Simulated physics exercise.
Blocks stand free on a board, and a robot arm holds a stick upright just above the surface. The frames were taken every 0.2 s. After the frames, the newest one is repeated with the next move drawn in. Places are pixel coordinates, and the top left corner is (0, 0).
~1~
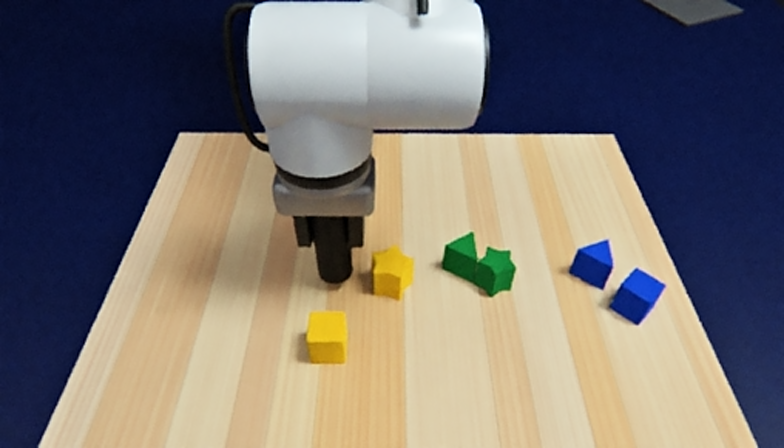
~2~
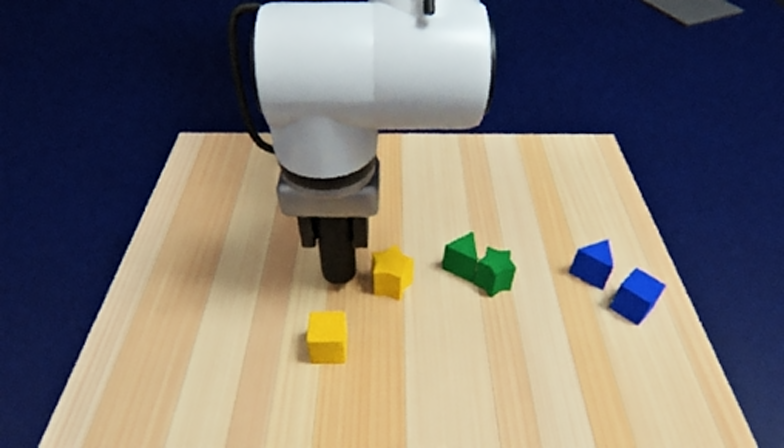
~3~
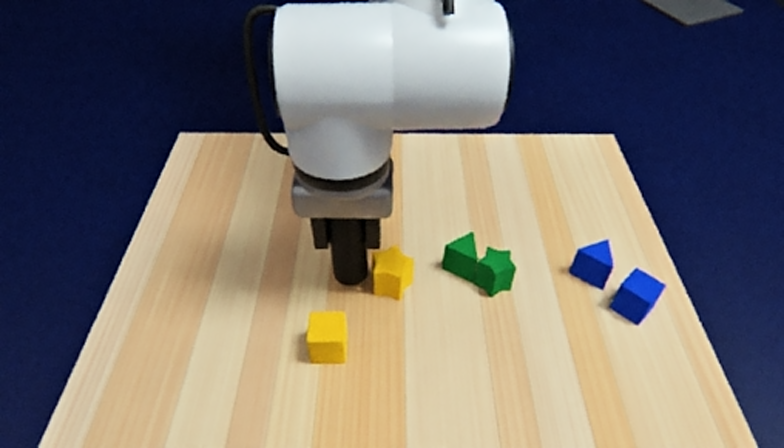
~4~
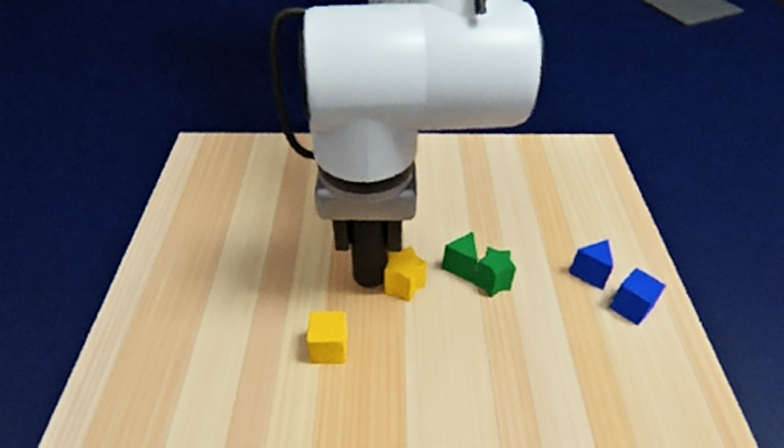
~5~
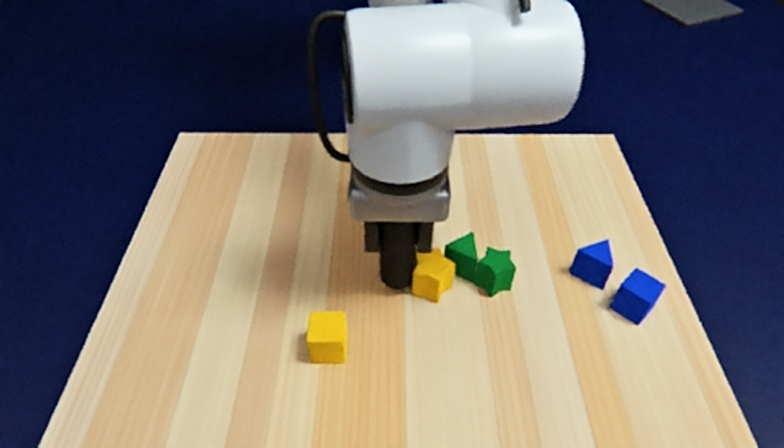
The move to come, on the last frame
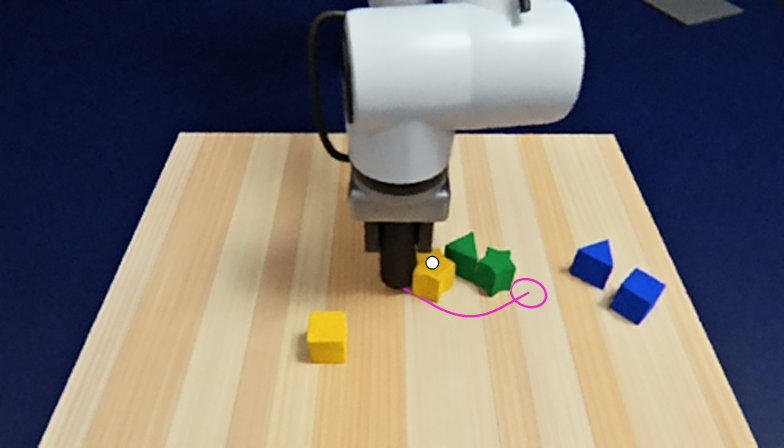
A robot arm moves its stick right and pushes the yellow star-shaped block toward the green blocks.
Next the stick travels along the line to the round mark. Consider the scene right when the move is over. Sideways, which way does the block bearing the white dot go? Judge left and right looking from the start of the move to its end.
Its shift is leftward.
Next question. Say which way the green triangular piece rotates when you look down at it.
Viewed from above: Anti-clockwise.
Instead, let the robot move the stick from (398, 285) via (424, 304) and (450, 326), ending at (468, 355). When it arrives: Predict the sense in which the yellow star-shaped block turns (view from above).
It turns round anticlockwise.
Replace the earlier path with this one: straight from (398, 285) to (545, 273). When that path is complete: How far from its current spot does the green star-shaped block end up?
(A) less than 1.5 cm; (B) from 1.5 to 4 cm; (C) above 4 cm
C (above 4 cm)
The drawn path runs from (398, 285) via (439, 308) and (489, 313), ending at (528, 293); the dot is on the yellow star-shaped block.
What follows on the original path. One third of the way, stick at (441, 299); yellow star-shaped block at (469, 270), turned 35° anticlockwise; green star-shaped block at (501, 257), turned 10° clockwise.
Two thirds of the way, stick at (491, 304); yellow star-shaped block at (497, 263), turned 80° anticlockwise; green triangular piece at (468, 243), turned 25° anticlockwise; green star-shaped block at (515, 243), turned 15° clockwise.
At the end, stick at (531, 284); yellow star-shaped block at (508, 250), turned 130° anticlockwise; green triangular piece at (470, 241), turned 45° anticlockwise; green star-shaped block at (518, 227), turned 40° clockwise; blue triangular piece not moved.
